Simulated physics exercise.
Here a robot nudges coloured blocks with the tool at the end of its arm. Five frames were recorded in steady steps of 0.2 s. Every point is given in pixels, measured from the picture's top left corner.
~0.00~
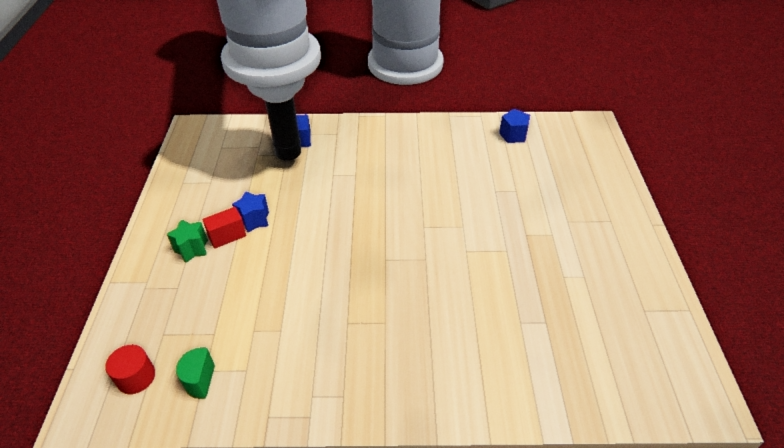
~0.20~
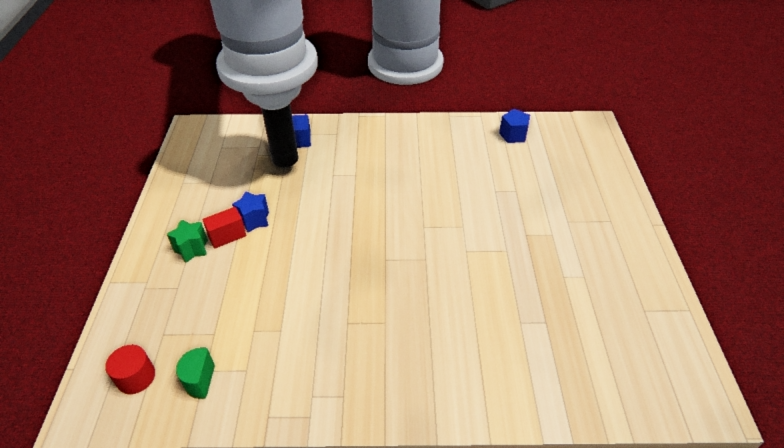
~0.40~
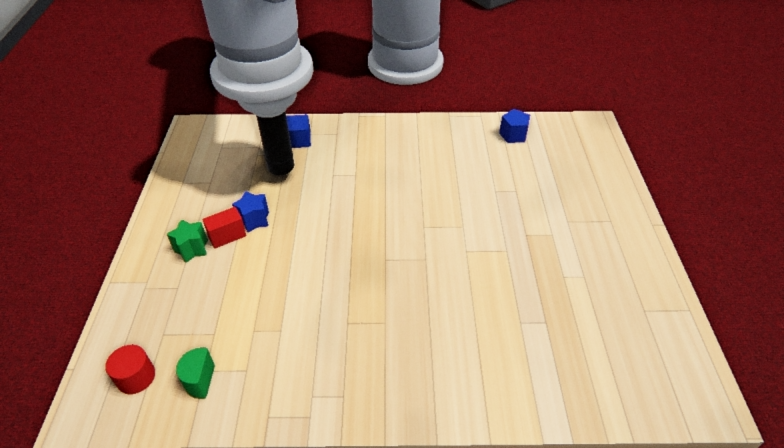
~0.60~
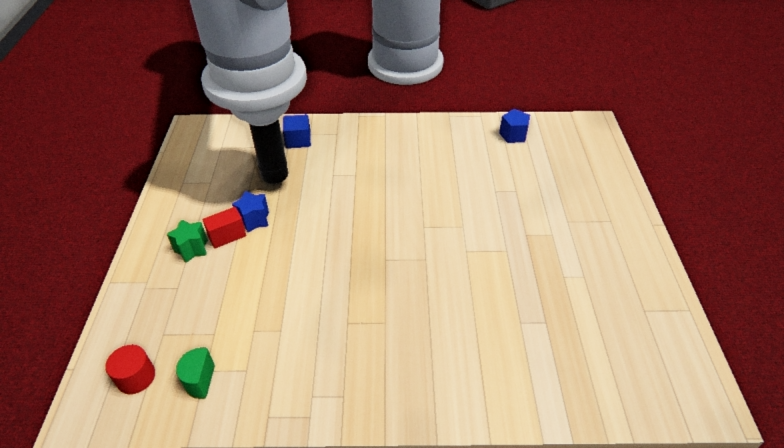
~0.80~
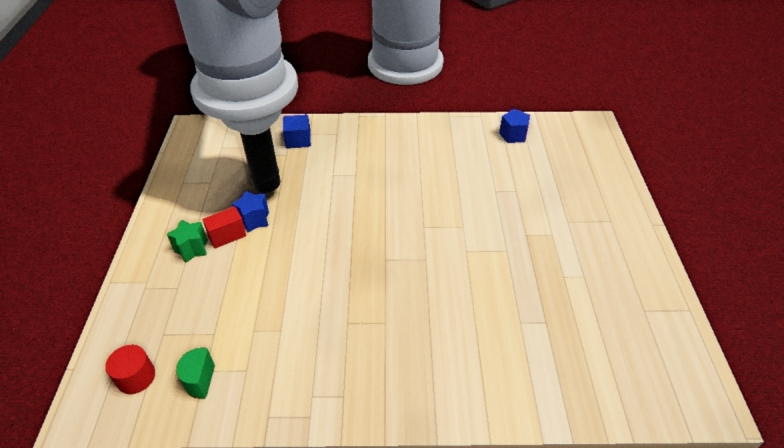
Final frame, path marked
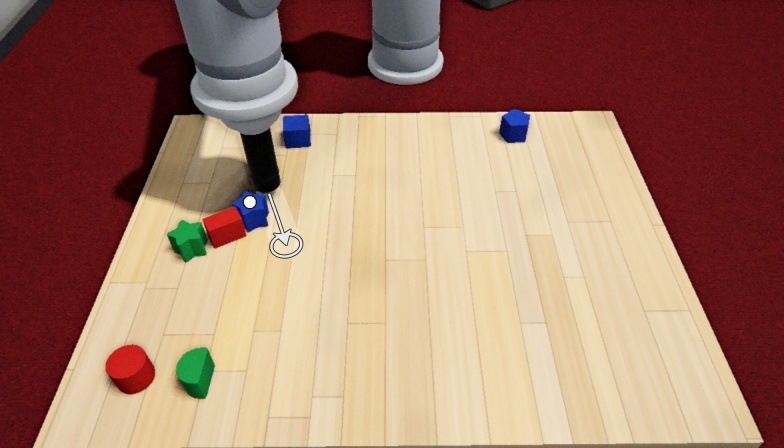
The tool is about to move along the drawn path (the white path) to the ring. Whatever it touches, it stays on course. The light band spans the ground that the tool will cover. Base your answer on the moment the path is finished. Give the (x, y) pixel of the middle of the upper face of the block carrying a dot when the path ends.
So, by the moment the path ends, you'll find the top centre of the block carrying a dot at (252, 227).
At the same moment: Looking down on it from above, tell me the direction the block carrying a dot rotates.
The block carrying a dot rotates clockwise.
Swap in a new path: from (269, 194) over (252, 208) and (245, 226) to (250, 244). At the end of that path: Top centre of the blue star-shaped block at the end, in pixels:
My estimate: (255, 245).
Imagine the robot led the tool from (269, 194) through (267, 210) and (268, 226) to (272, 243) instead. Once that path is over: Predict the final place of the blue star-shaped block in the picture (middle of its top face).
It will likely be found at (244, 240).
The line goes straight from (269, 194) to (286, 245); the dot is on the blue star-shaped block.
The first path, step by step. Halfway along, tool (276, 209); red rectangular block (218, 222), turned 20° clockwise; blue star-shaped block (252, 215), turned 35° clockwise.
At the end, tool (284, 235); red rectangular block (217, 223), turned 30° clockwise; blue star-shaped block (252, 227), turned 70° clockwise.
